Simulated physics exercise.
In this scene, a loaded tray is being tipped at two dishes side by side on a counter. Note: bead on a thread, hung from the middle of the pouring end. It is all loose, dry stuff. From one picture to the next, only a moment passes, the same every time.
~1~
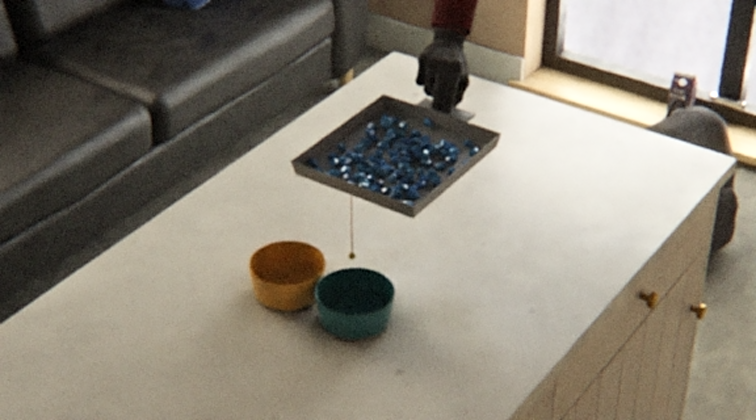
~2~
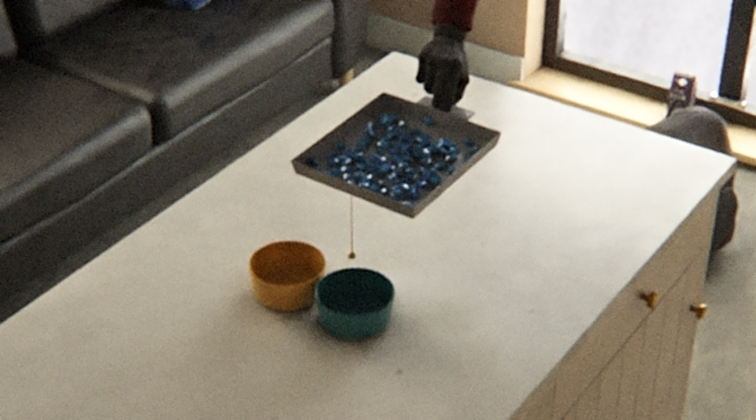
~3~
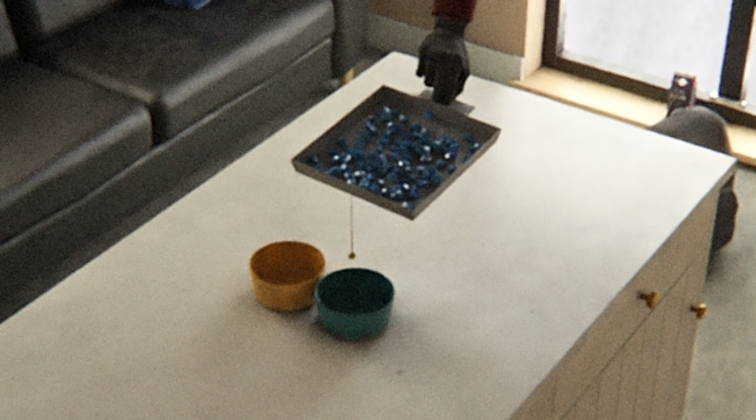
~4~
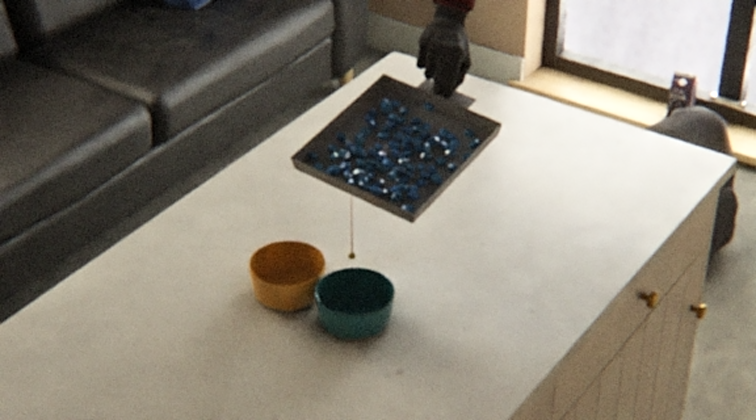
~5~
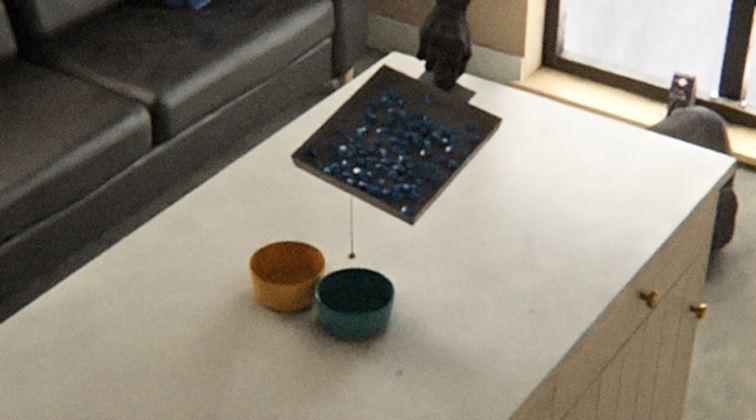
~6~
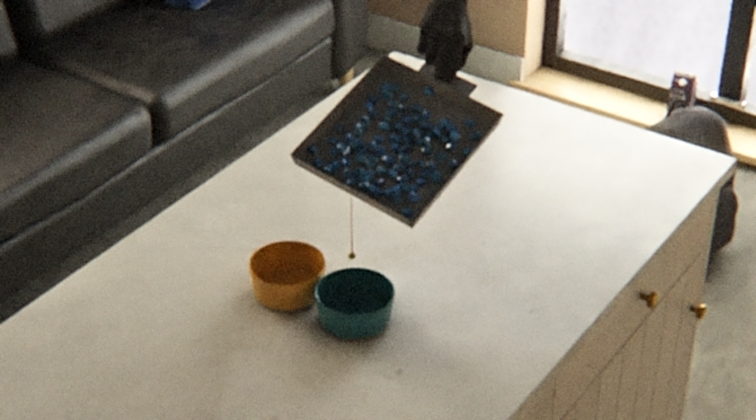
Tray of blue aquarium stones tilting gradually in a dark-gloved hand, its right front corner dipping, above orange and teal bowls.
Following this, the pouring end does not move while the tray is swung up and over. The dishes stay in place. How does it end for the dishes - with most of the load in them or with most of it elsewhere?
With most elsewhere.
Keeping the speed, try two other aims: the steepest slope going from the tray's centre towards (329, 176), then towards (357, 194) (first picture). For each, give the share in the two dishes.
In turn some 60 and 80 per cent.
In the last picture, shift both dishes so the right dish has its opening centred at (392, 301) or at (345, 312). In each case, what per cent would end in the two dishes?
It comes to roughly 70 per cent in one try and roughly 10 per cent in the next.
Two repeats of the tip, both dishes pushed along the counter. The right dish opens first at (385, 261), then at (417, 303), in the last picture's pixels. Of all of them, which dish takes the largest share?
In the first try it's the rightmost dish, and in the second it's the rightmost dish.
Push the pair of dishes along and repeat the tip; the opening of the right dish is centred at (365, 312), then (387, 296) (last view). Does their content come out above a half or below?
In order, they'd catch a minor share, and next a major share.
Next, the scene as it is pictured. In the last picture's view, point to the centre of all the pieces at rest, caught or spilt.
Centre at rest, last view: Approx. (402, 321).
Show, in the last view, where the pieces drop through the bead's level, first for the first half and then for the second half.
I'd place the first part at (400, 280) and the rest at (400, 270).
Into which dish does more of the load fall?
Observation: The one at right.
Shortly afterwards, tray tipped steeply; all but a few on the tray; only a few in the air.
Next, tray tipped past a quarter turn; near a quarter on the tray; near a quarter in the right dish; near a third outside both; near a quarter in the air.
Some moments later, tray tipped past a quarter turn; near a quarter in the right dish; the bulk outside both.
In the end, tray tipped past a quarter turn; near a quarter in the right dish; none at all in the left dish; the bulk outside both.
